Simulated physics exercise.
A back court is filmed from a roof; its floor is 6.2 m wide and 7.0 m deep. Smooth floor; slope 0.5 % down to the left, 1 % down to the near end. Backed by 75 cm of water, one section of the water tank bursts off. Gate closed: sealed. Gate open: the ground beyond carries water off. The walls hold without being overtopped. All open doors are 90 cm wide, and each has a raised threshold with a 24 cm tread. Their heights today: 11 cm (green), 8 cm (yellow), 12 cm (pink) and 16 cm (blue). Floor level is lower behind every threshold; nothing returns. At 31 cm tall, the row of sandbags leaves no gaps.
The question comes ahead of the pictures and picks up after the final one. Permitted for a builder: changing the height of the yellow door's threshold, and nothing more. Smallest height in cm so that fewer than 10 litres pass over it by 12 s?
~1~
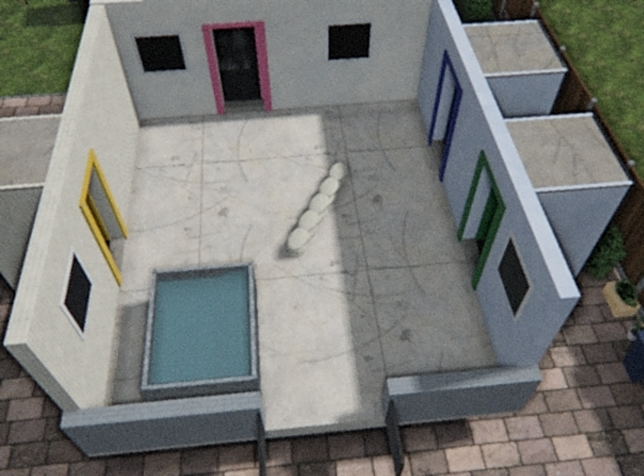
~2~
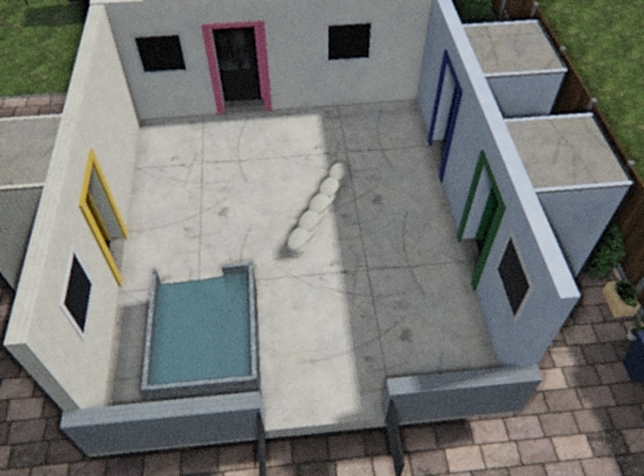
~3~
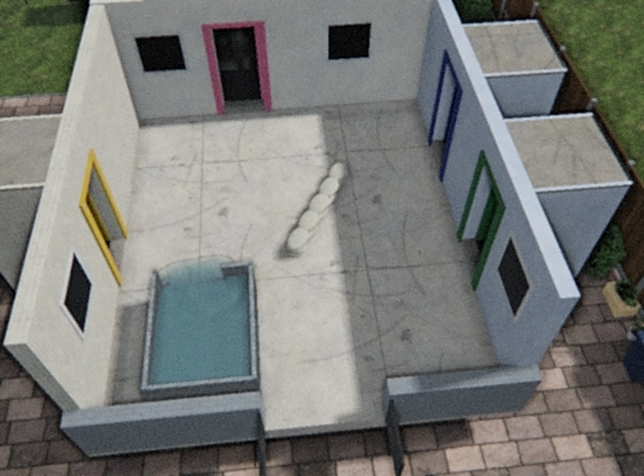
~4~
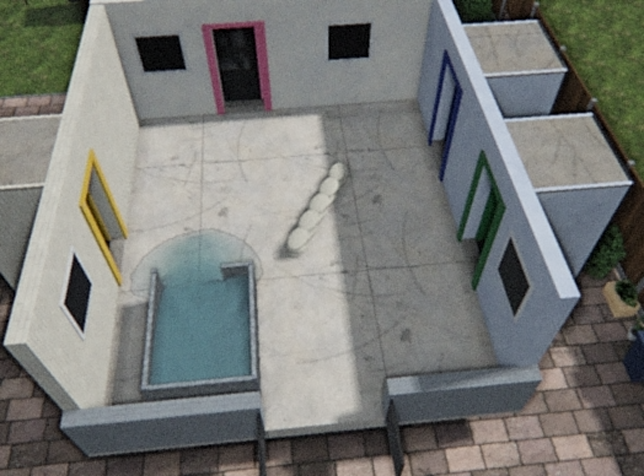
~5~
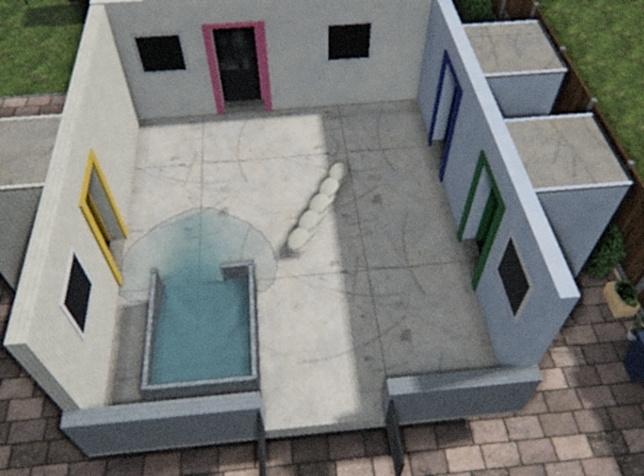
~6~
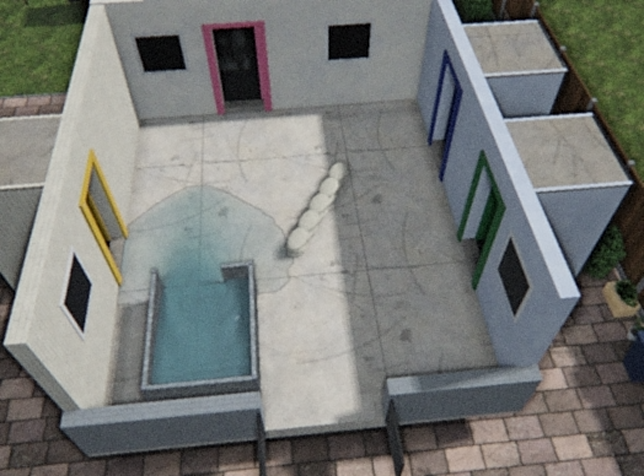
I would say 17 cm.
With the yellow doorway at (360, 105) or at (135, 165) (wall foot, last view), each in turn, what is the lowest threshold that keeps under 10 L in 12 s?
7.5 and 13.0 cm.
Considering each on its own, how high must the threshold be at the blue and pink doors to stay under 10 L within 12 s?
About 10.5 cm at blue and about 16 cm at pink.
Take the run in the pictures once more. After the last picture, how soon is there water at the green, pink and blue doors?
For green it's 5.0 s, for pink 0.9 s, and for blue 4.0 s.
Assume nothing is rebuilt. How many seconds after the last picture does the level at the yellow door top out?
I'd guess close to 0.6 seconds.
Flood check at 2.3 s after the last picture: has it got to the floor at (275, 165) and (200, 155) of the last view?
Taking them in turn, they come out submerged and submerged.
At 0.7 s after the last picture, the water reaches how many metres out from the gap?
Some 4.8 m out.
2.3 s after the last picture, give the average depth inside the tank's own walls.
25 cm, roughly.
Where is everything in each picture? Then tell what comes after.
In the first frame, the water tank at (202, 324) is whole and still, 75 cm deep; the yellow door at (107, 224) is dry.
In the second frame, water pours out on the far side and has run 0.3 m, to a hidden place; about 6 cm deep outside, 75 cm at the back.
In the third frame, water pours out on the far side and has run 0.8 m, to (206, 260); about 11 cm deep outside, 75 cm at the back.
In the fourth frame, the front is at (194, 235), 1.4 m from the gap on the far side; 2.2 m2 of floor is wet, 74 cm left at the back.
In the fifth frame, the front is at (188, 213), 1.9 m from the gap on the far side; 3.8 m2 of floor is wet, 67 cm left at the back.
In the sixth frame, water pours out on the far side and has run 2.5 m, to (186, 190); about 5 cm deep outside, 63 cm at the back; water is at the yellow door at (107, 224).
Then, 0.7 s after the last picture water covers 35 % of the floor, deepest (36 cm) near (192, 291); 16 cm at the yellow door, 9 litres in over its 8 cm threshold.
Then, 2.3 s after the last picture water covers 45 % of the floor, deepest (31 cm) near (139, 135); 11 cm at the yellow door, 67 litres in over its 8 cm threshold.
Then, 11.3 s after the last picture water covers 95 % of the floor, deepest (12 cm) near (187, 422); 6 cm at the yellow door, 78 litres in over its 8 cm threshold.
At the yellow door as built, the water peaked near 16 cm, 0.7 s after the last picture.
Run again over the same 12 s with other heights there, 17 litres in over 15.5 cm, 3 litres over 21 cm. The limit of 10 litres is kept from about 17 cm up.
